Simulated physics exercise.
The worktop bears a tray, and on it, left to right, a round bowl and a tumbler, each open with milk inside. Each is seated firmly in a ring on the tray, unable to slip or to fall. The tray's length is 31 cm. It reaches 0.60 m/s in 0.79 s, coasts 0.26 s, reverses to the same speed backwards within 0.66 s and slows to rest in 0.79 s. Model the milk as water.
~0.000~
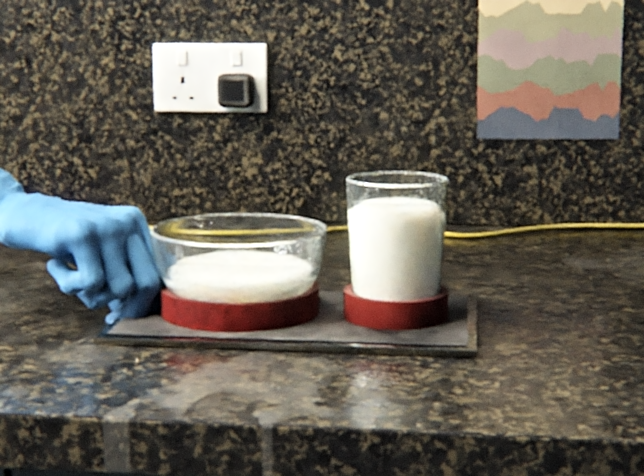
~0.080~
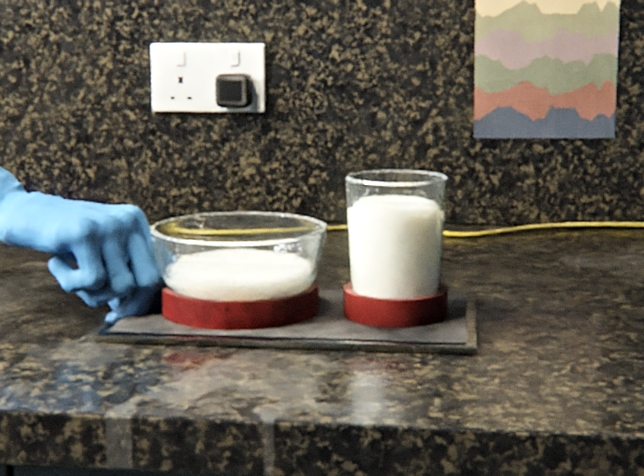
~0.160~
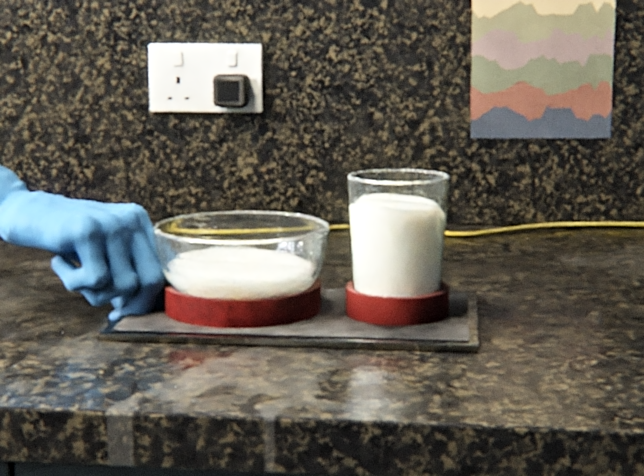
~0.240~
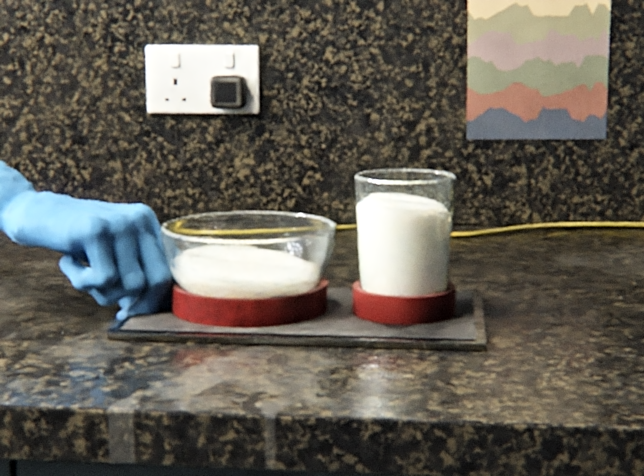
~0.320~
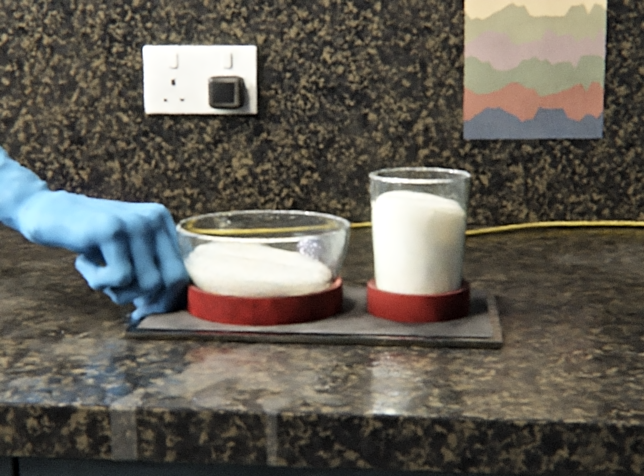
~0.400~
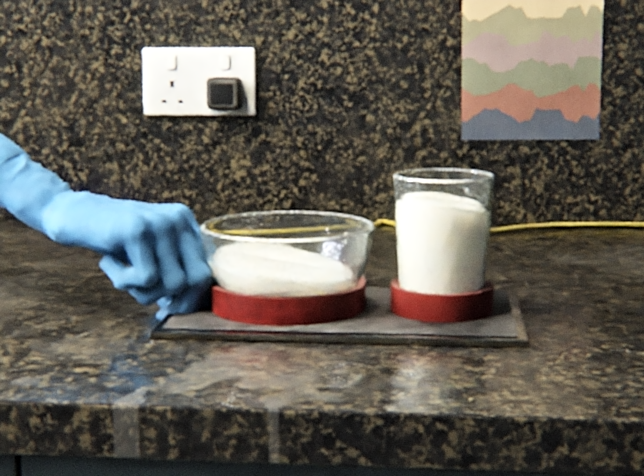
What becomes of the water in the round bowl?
Spill-free.
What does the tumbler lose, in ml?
Roughly 0 ml.
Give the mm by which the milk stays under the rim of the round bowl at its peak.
About 3 mm below the rim.
By 0.99 s the tray moves at 0.60 m/s; losses from the left are 0, 0 ml.
By 1.57 s the tray moves at 0.48 m/s; losses from the left are 0, 0 ml.
By 2.16 s the tray moves at 0.23 m/s; losses from the left are 0, 0 ml.
By 2.75 s the tray moves at 0.00 m/s; losses from the left are 0, 0 ml.
At rest losses from the left are 0, 0 ml.
